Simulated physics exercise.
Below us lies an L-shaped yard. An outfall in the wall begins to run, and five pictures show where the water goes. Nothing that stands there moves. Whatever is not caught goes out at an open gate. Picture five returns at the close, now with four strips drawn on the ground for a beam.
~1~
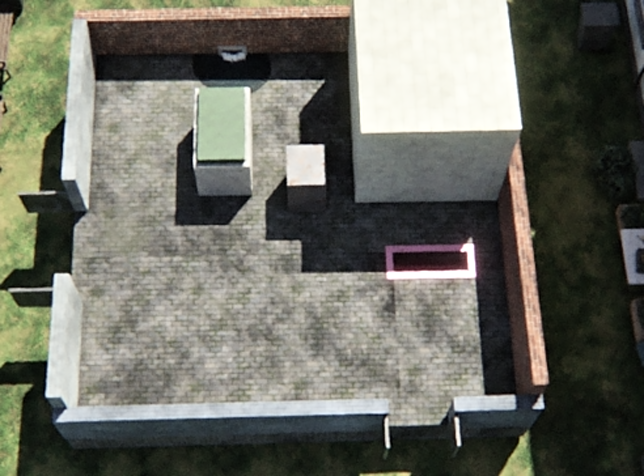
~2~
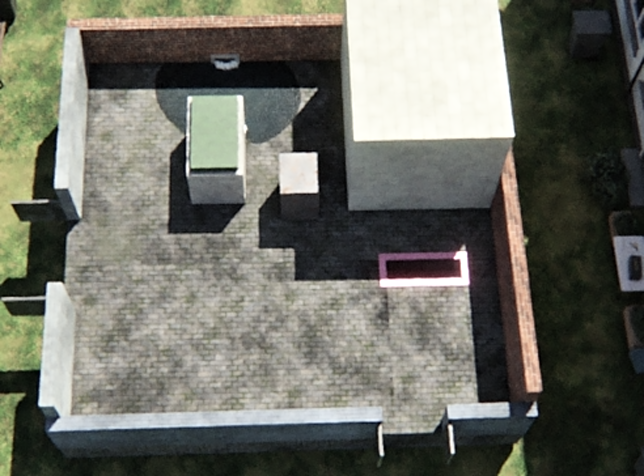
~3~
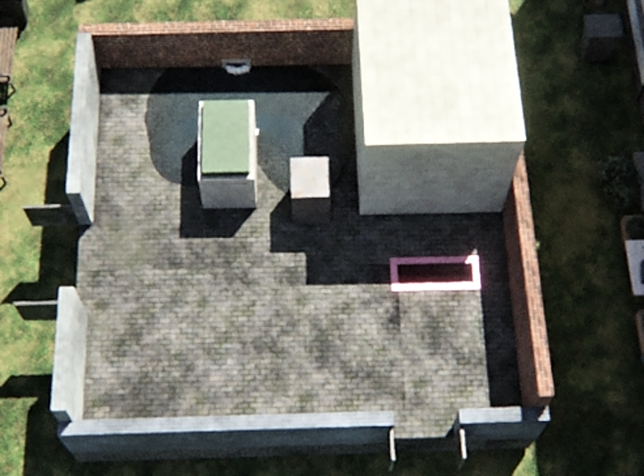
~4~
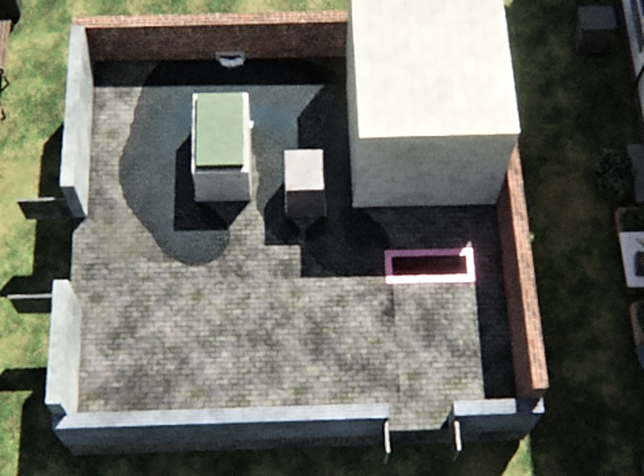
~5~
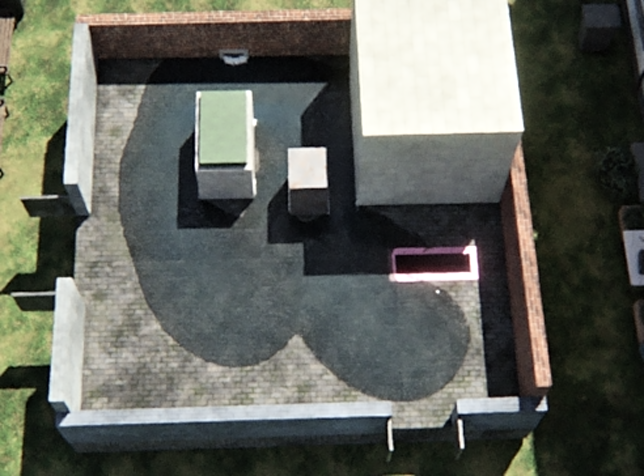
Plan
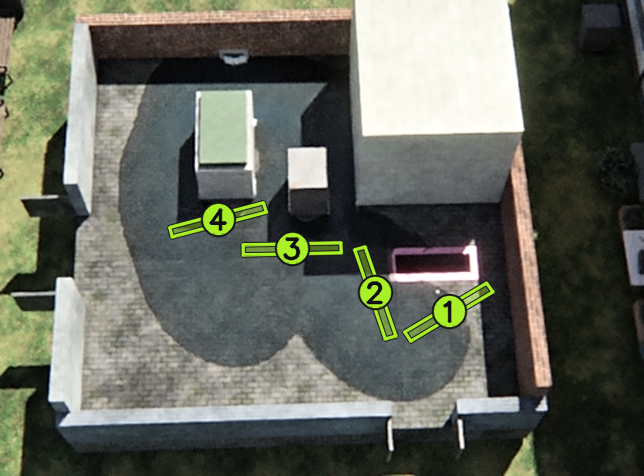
The video shows an L-shaped paved yard from above as dark water spreads from an outfall at the back wall, passes around two box-like blocks, then widens across the paving toward the front and enters a pink-edged drain pit.
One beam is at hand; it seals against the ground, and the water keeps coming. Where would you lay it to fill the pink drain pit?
Take 3.
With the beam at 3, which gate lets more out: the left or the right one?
The right one.
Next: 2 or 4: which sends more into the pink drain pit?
That would be 2.
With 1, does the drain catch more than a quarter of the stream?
No.
On the marked copy, 1 from (407, 336) to (489, 287); 2 from (359, 248) to (390, 337); 3 from (243, 249) to (341, 247); 4 from (171, 232) to (264, 207).
If 1 is chosen, about 14 % of the stream runs into the pink drain pit, about 83 % out by the gates.
If 2 is chosen, about 18 % of the stream runs into the pink drain pit, about 79 % out by the gates.
If 3 is chosen, about 28 % of the stream runs into the pink drain pit, about 70 % out by the gates.
If 4 is chosen, about 13 % of the stream runs into the pink drain pit, about 84 % out by the gates.
